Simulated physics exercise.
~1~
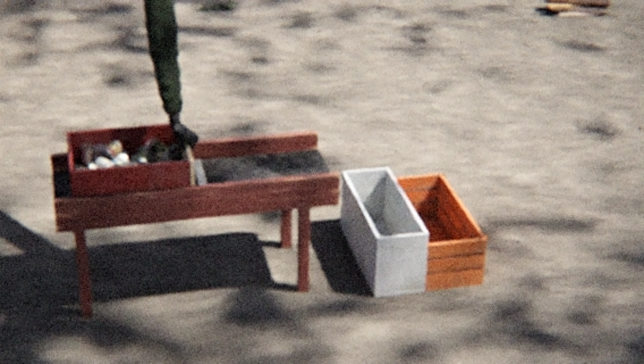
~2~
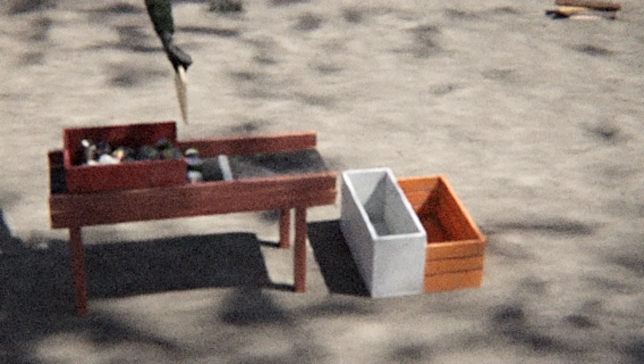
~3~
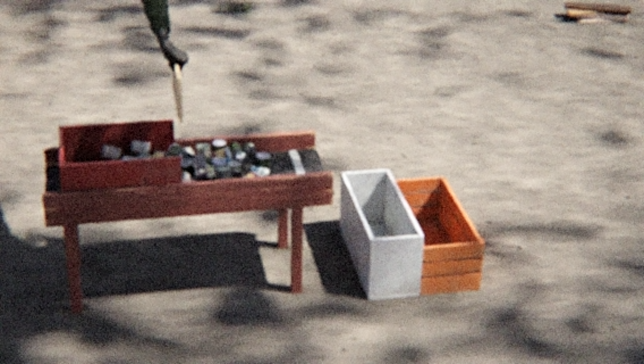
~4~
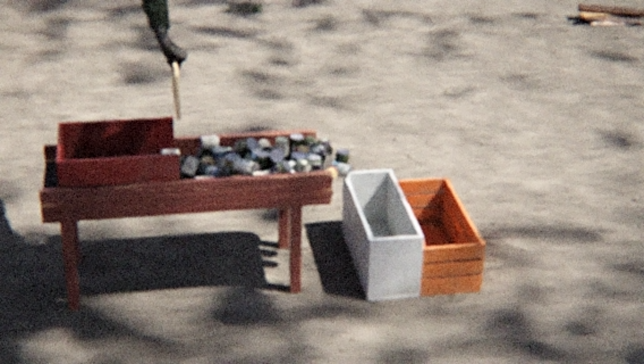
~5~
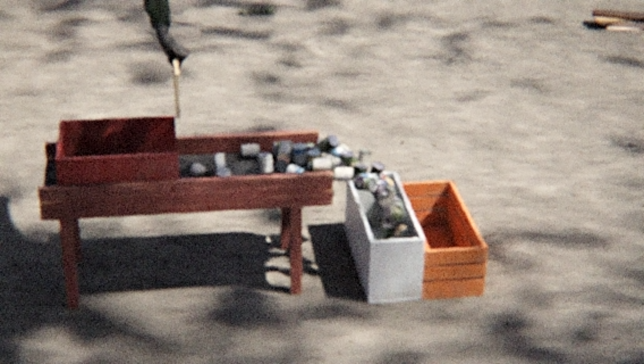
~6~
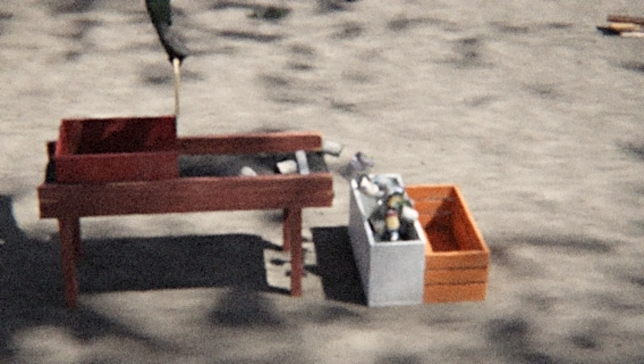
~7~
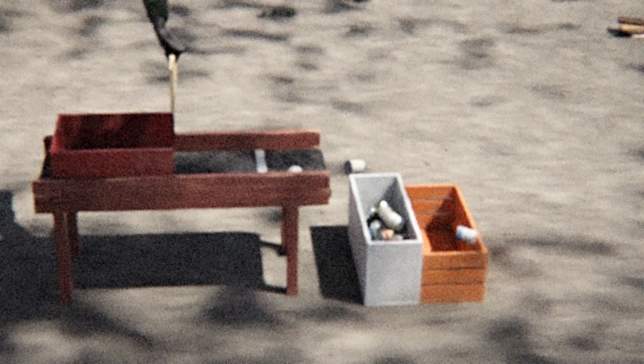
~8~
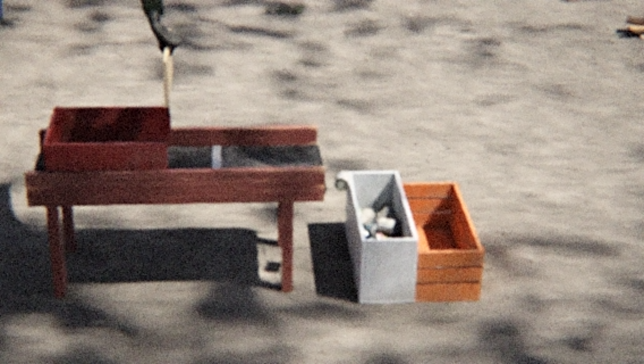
On sunlit, shadow-dappled ground, a low red table holds a dark belt, with a red pen full of small tins at its left end and a white tote and an orange bin standing past its right end. A dark-sleeved arm reaches down from above and lifts a gate. The tins ride out to the right in a loose spread until the pen is empty. They tumble off the end in a thick stream, mostly into the white tote. As the belt clears, one tin lands in the orange bin, and nearly all the rest lie in the tote.
